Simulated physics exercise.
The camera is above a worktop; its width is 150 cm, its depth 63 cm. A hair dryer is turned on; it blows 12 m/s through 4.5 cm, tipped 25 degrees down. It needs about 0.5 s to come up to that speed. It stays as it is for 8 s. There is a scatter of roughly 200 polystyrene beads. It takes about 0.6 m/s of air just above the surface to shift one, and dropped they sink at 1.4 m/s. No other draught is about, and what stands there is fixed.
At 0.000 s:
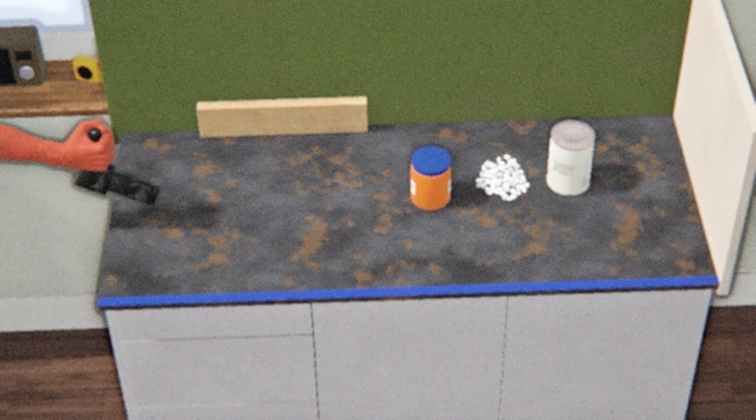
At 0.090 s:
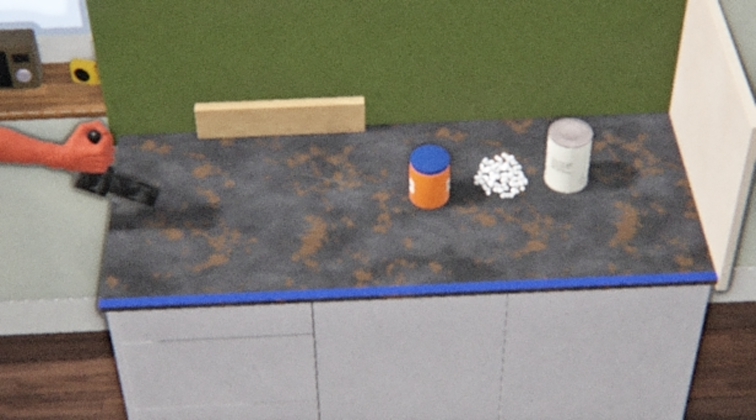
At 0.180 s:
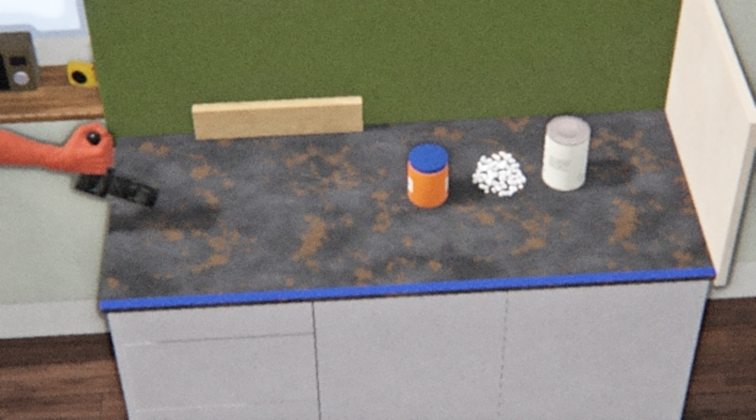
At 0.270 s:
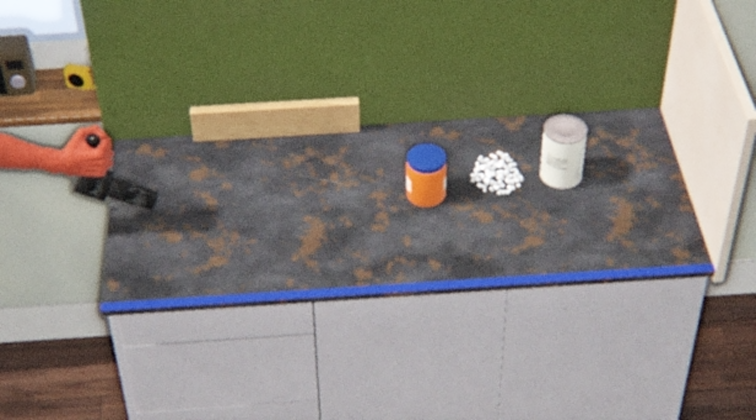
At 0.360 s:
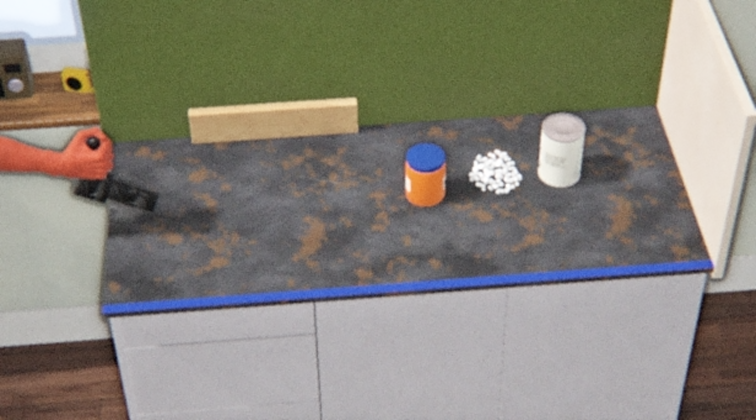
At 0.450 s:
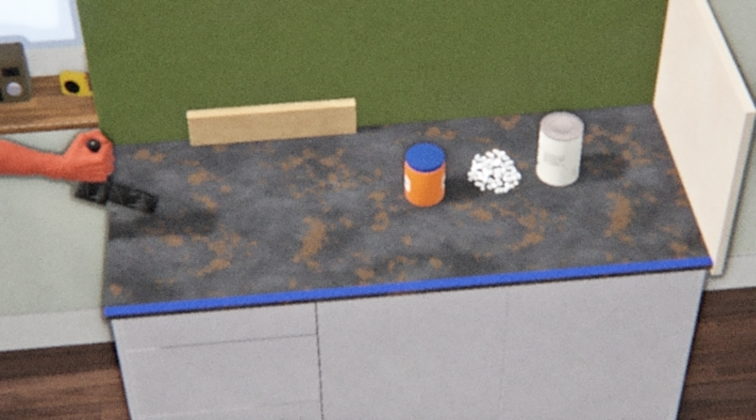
Camera drifting slightly above a dark mottled worktop, a red arm holding a black tool beside motionless white beads, jar and tin.
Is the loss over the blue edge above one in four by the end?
Answer: No.
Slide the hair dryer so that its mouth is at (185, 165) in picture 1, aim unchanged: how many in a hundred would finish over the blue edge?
It would be near 0 %.
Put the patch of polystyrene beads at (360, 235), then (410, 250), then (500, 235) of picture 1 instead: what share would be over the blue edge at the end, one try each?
In turn about 80 %, 100 %, 60 %.
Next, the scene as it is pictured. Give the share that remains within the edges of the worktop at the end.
Some 100 per cent.
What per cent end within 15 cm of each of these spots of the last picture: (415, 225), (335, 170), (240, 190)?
In turn about 0 %, 0 %, 0 %.
After 1.6 s, 0 % are over the blue edge; the middle of those still in play is near (498, 172); 0 % have settled or left.
After 2.6 s, 0 % are over the blue edge; the middle of those still in play is near (498, 172); 0 % have settled or left.
After 4.4 s, 0 % are over the blue edge; the middle of those still in play is near (494, 176); 1 % have settled or left.
After 8.0 s, at the end, 0 % are over the blue edge; the middle of those still in play is near (507, 171).
